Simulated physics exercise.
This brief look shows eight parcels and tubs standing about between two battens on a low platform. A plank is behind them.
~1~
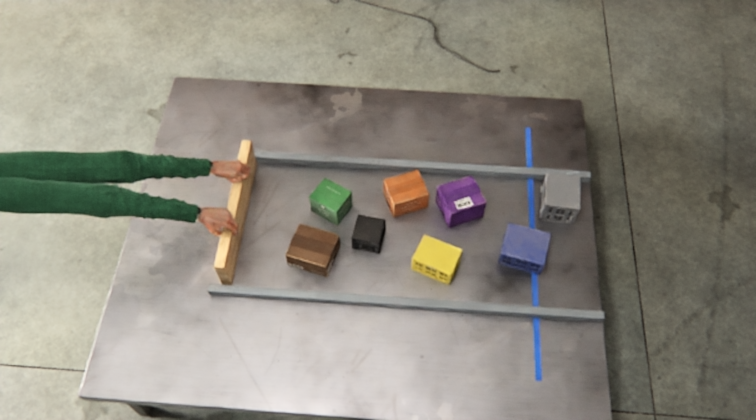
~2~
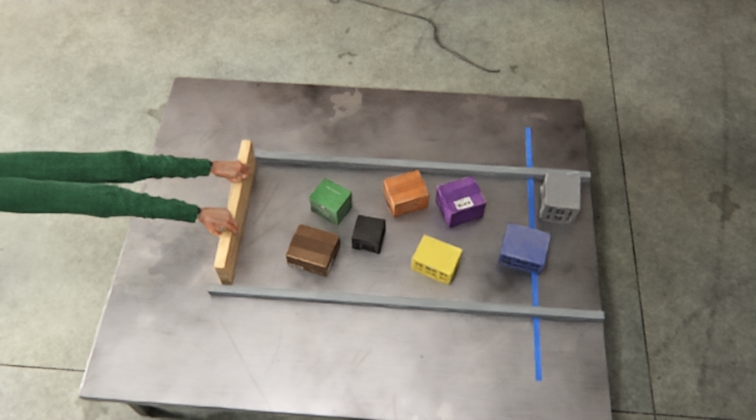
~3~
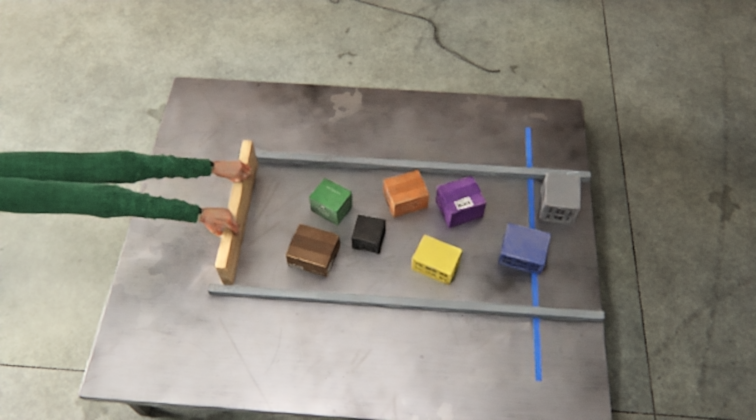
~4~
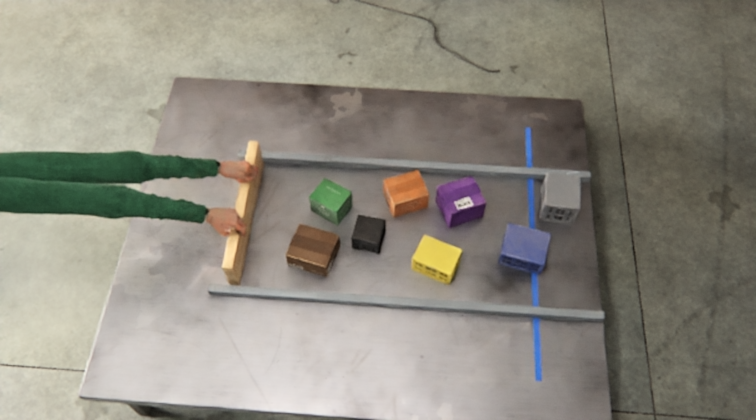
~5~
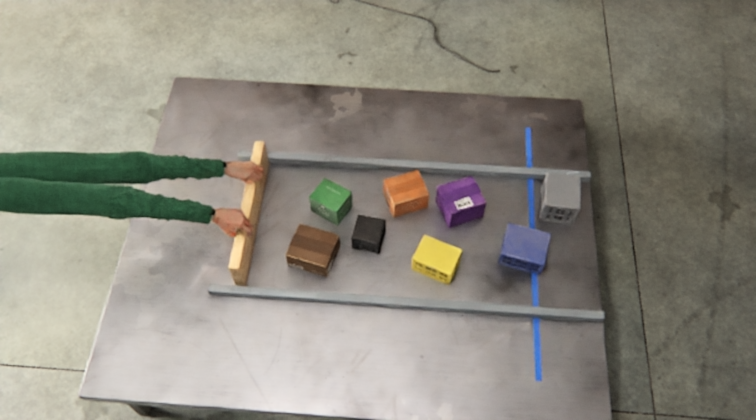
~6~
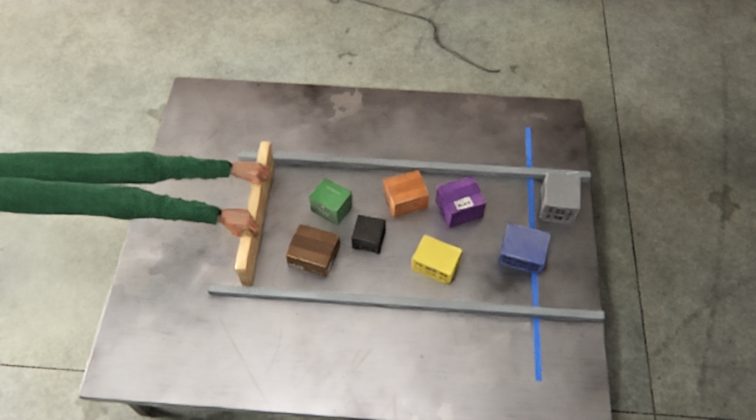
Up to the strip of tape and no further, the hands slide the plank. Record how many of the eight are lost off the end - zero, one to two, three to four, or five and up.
Lost off the end: Three to four.
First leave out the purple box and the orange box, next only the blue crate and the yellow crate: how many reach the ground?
Result: 1, then 2.
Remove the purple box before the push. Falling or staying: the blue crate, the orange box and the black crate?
The blue crate drops off; the orange box does not fall; the black crate stays on.
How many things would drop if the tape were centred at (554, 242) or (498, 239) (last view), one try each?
Per try: 6; 1.
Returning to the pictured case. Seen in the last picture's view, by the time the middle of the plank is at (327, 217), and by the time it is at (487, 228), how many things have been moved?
Up to then 3, and up to the other point 8.
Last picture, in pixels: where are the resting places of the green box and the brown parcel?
Going in order: First (550, 209), then (557, 263).
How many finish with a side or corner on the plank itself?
All in all, 2.
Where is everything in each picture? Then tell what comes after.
Grey crate (560, 198); blue crate (524, 248); purple box (461, 202); plank (237, 211); tape (533, 241), in the first frame.
Blue crate (524, 249); black crate (369, 234), in the second frame.
Purple box (461, 202); plank (238, 211), in the third frame.
Grey crate (560, 199); yellow crate (437, 260), in the fourth frame.
Blue crate (524, 249); green box (331, 202), in the fifth frame.
Grey crate (560, 199); blue crate (524, 249); purple box (461, 202); plank (257, 213); tape (533, 241), in the sixth frame.
A little later, none off yet; grey crate at rest near (560, 199); blue crate at rest near (524, 249); purple box shifted a little near (468, 203).
When it is over, the number that fall off is three or four; down, purple box, blue crate and grey crate.
